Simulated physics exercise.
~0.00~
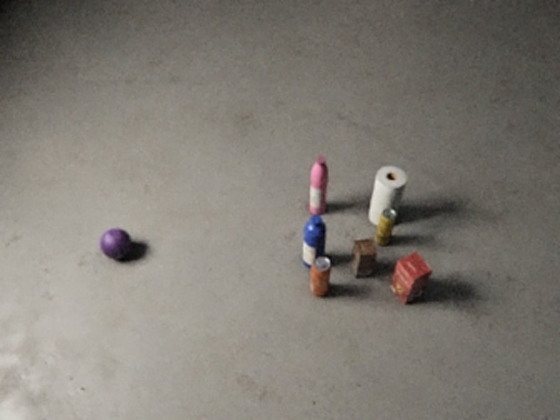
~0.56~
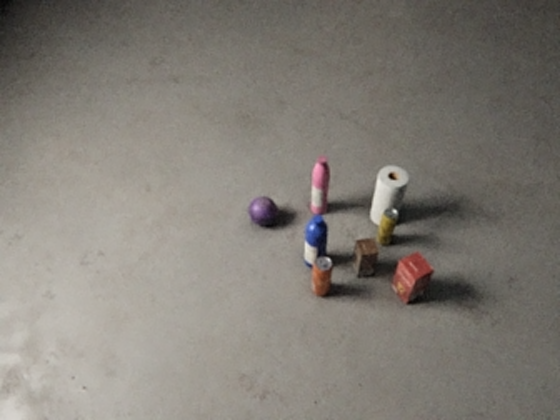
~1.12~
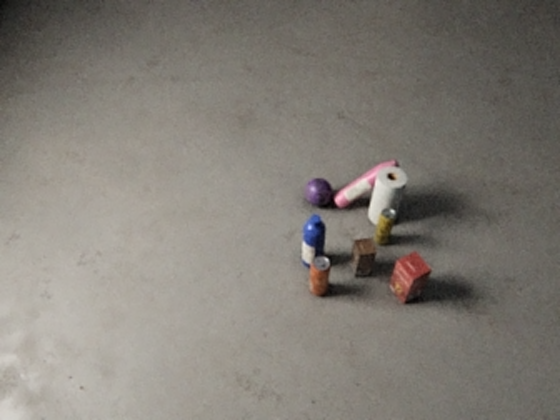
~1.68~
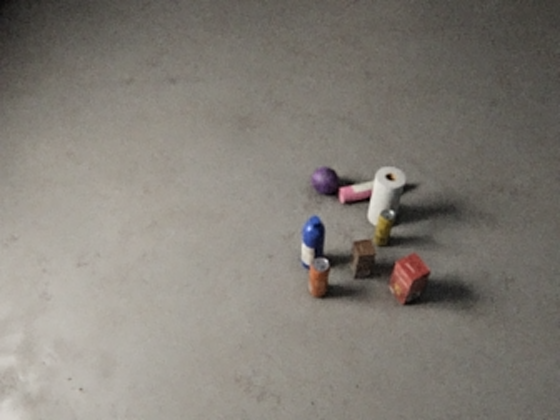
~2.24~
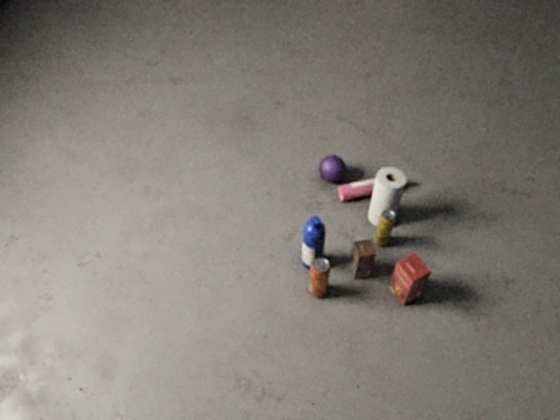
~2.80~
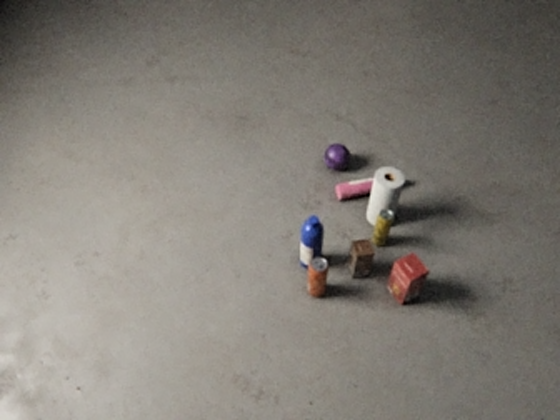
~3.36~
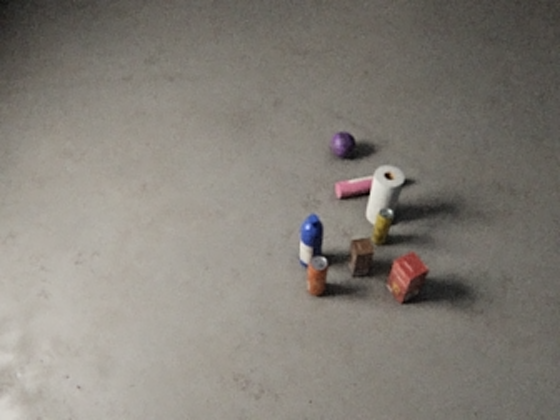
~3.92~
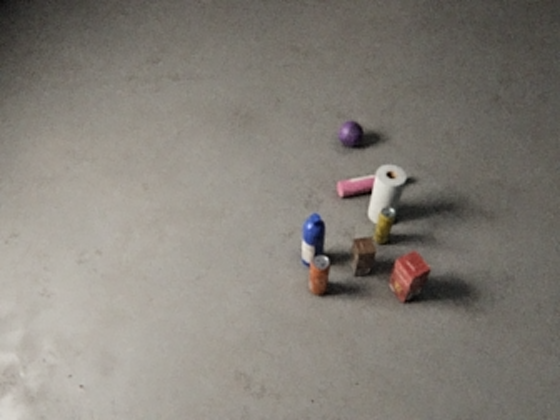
The footage shows a purple ball rolling right across a grey floor toward a group of upright bottles, cans, cartons and a white roll, knocking over the pink bottle, then rolling slowly away behind it while the other items stay standing.
